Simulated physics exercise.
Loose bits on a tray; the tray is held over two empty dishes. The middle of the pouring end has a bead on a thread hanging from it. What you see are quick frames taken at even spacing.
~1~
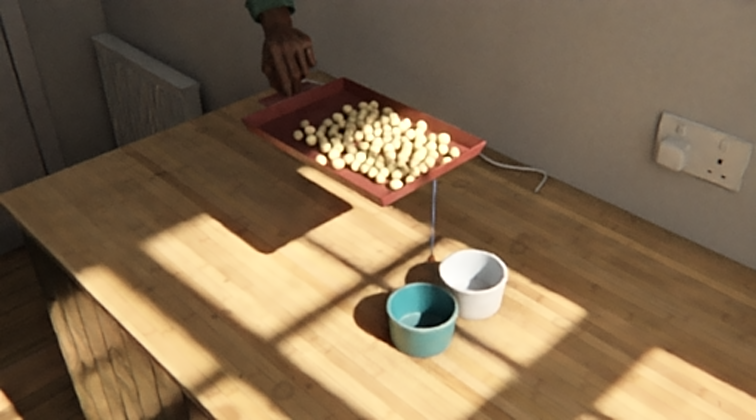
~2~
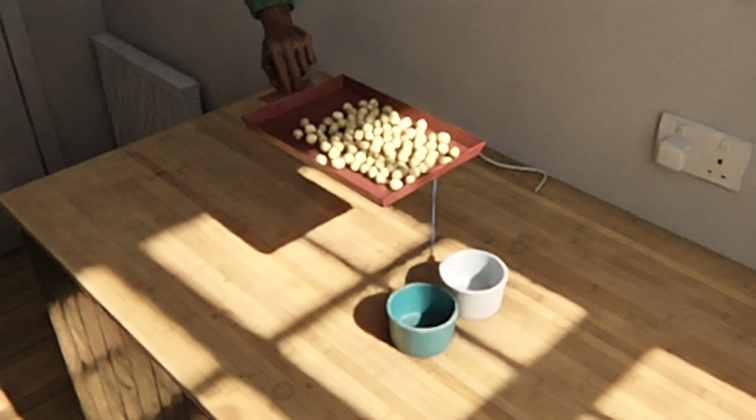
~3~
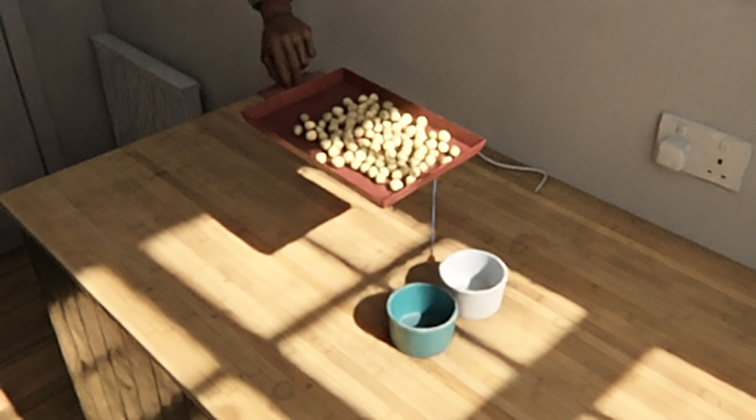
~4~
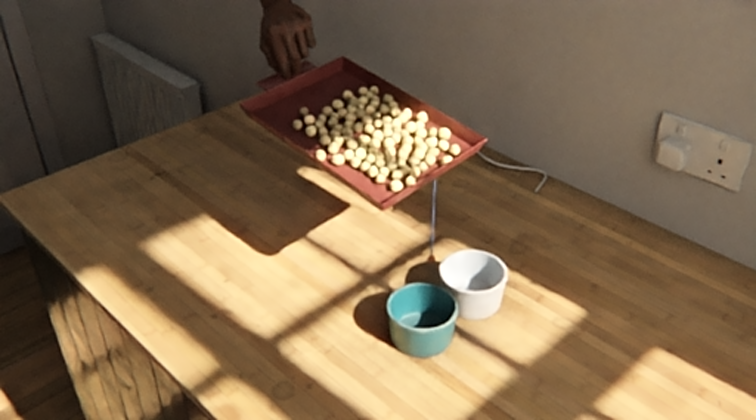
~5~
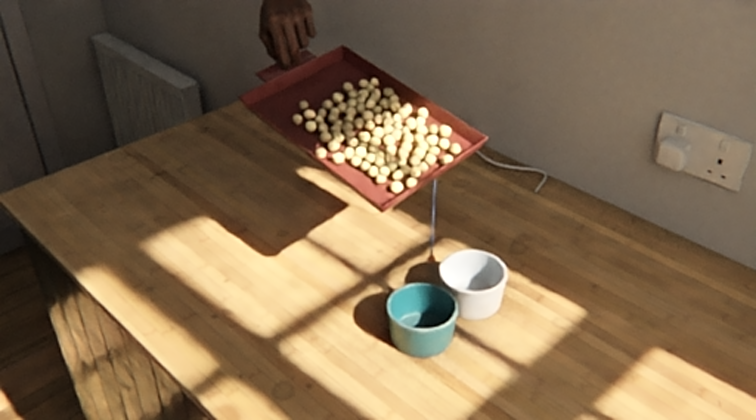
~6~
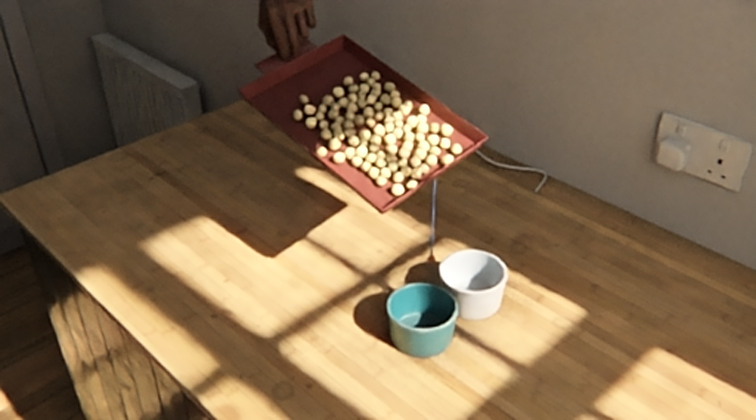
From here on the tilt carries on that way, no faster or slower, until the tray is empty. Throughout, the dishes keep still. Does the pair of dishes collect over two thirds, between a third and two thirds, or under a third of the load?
The pair collects between a third and two thirds.
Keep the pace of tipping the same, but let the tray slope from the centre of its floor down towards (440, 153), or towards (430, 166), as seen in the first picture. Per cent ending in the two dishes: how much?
40 % and 50 %, roughly.
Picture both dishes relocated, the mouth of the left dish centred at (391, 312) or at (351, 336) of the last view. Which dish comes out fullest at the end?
In turn: The left dish; right.
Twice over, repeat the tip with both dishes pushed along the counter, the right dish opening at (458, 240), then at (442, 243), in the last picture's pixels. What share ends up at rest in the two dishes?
The first position comes out at 0 per cent, the other at 0 per cent.
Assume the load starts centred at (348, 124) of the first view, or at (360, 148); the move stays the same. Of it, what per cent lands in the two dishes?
Some 60 and then some 50 per cent.
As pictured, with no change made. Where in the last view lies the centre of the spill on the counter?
Roughly at (355, 371).
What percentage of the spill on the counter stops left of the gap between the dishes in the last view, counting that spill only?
That would be roughly 90 per cent.
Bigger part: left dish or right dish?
I'd go with the left of the two.
Soon, tray tipped steeply; all on the tray.
A while on, tray tipped right over; a small part on the tray; about half in the left dish; about a third outside both; about a quarter in the air.
Towards the end, tray tipped past a quarter turn; about half in the left dish; about half outside both.
Finally, tray tipped past a quarter turn; about half in the left dish; none in the right dish; about half outside both.
